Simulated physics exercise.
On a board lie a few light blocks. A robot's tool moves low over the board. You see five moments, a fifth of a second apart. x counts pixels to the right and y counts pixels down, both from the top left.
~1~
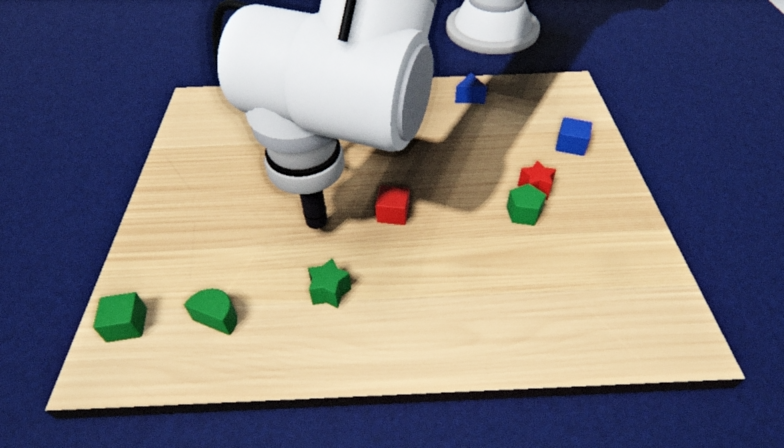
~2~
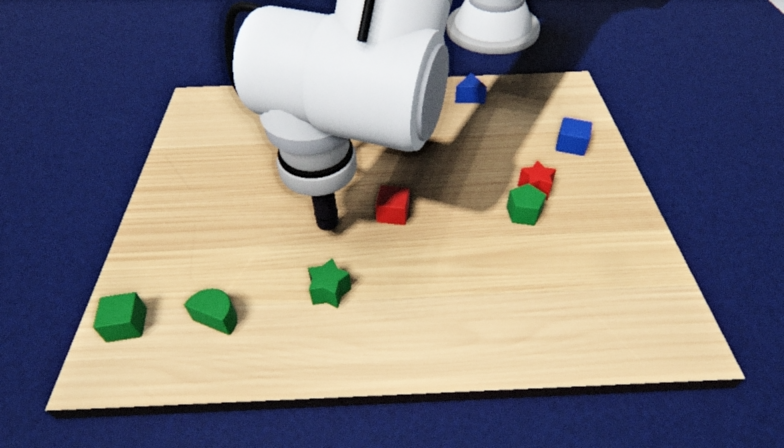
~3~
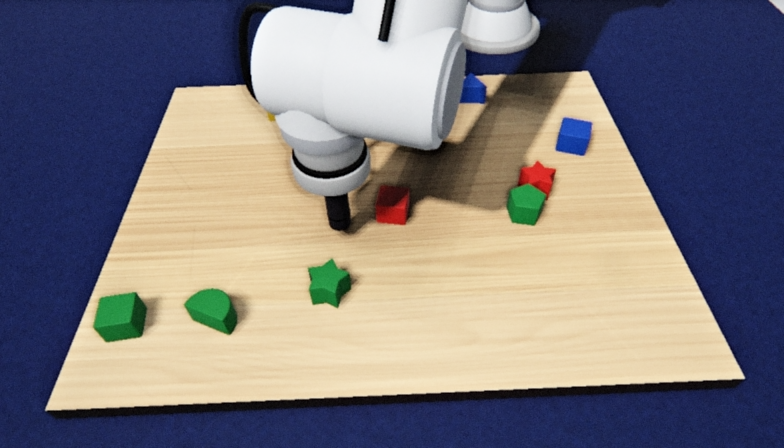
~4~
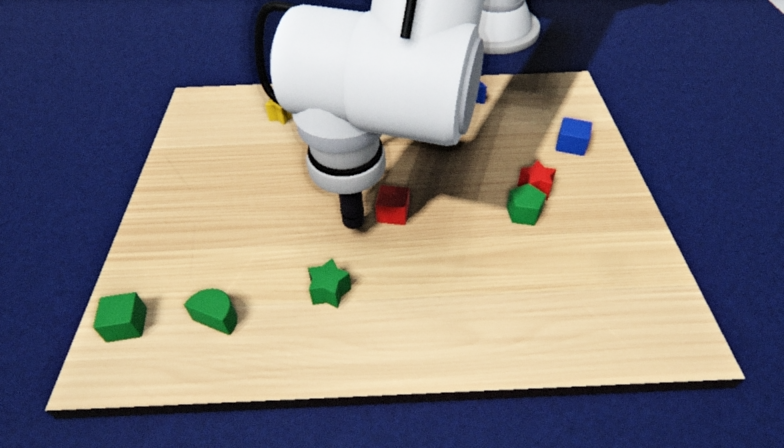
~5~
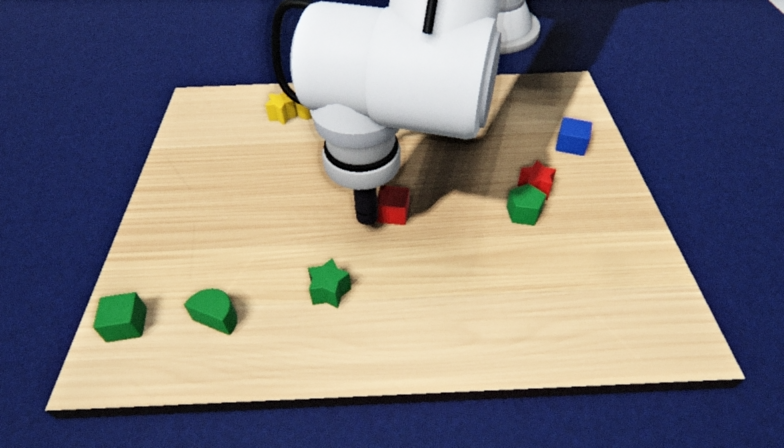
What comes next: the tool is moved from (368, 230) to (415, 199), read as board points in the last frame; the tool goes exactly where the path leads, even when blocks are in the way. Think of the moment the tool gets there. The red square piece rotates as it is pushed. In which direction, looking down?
From above, it looks like the red square piece goes clockwise.
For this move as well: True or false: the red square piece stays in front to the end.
That claim is true.
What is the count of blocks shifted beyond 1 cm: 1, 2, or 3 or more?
I reckon the push displaces only one of the blocks by more than 1 cm.
Halfway along, tool (392, 202); red square piece (416, 183).
At the end, tool (415, 187); green star block in place; red square piece (437, 173), turned 40° clockwise.
